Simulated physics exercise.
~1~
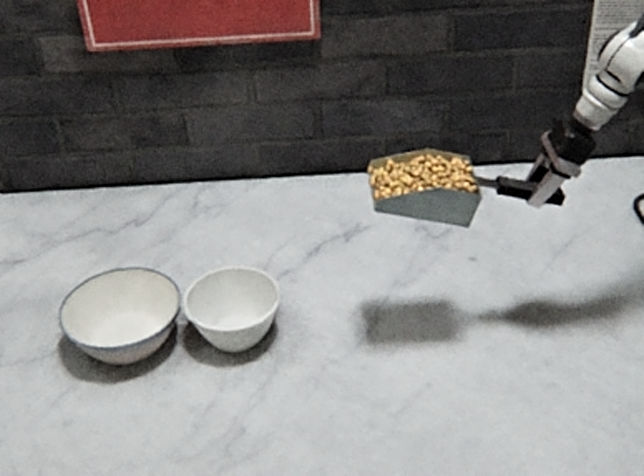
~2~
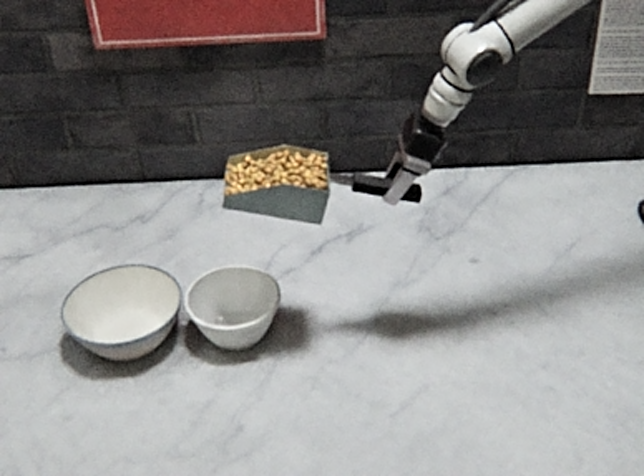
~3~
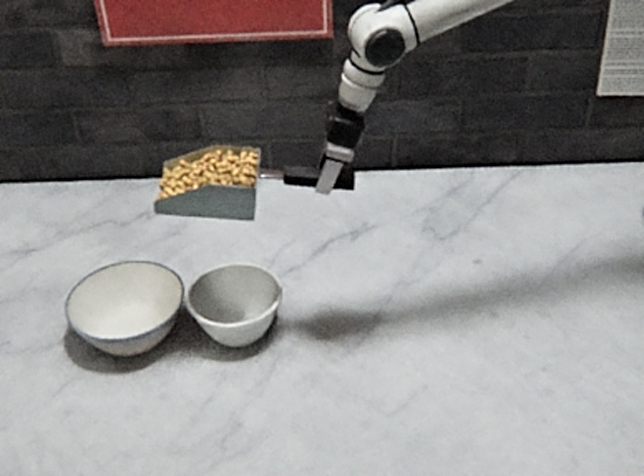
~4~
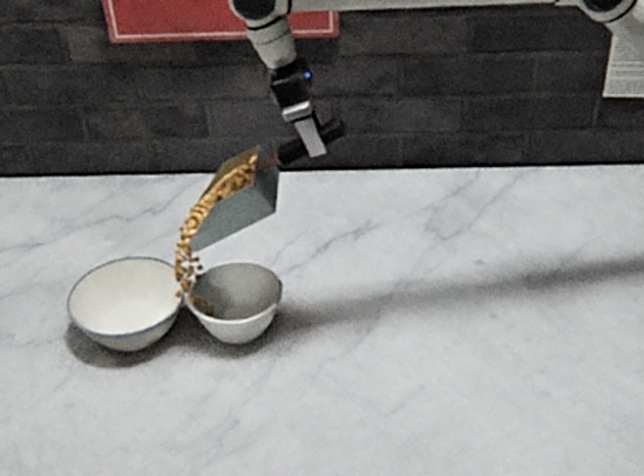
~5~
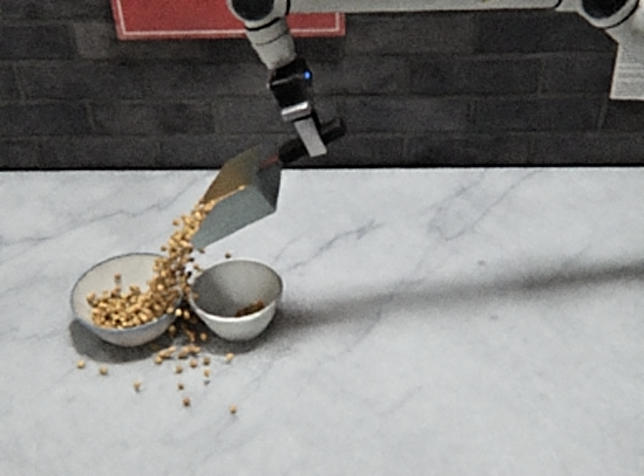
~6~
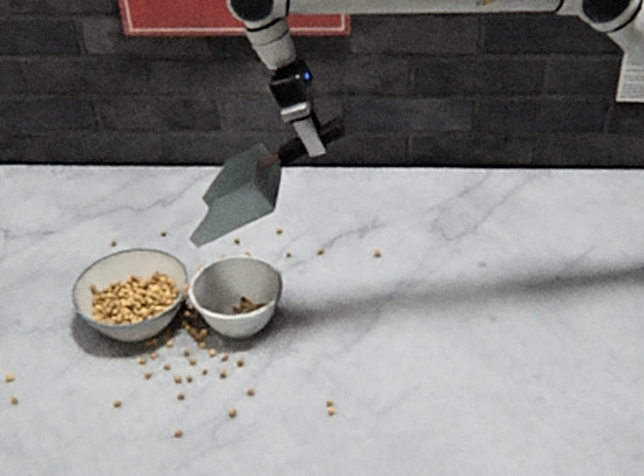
On a pale marbled counter before a dark brick wall, seen from slightly above, two white bowls stand side by side at the left, the left one rimmed in blue. A white and black robot arm holds a grey-green scoop heaped with tan chickpeas at the right. The arm carries the scoop left until it hangs above the bowls, then tips it steeply. Chickpeas stream over the front edge, mostly into the left bowl, while some bounce across the counter. The scoop stays tilted and looks empty, leaving a pile in the left bowl, a few in the right and others scattered around.
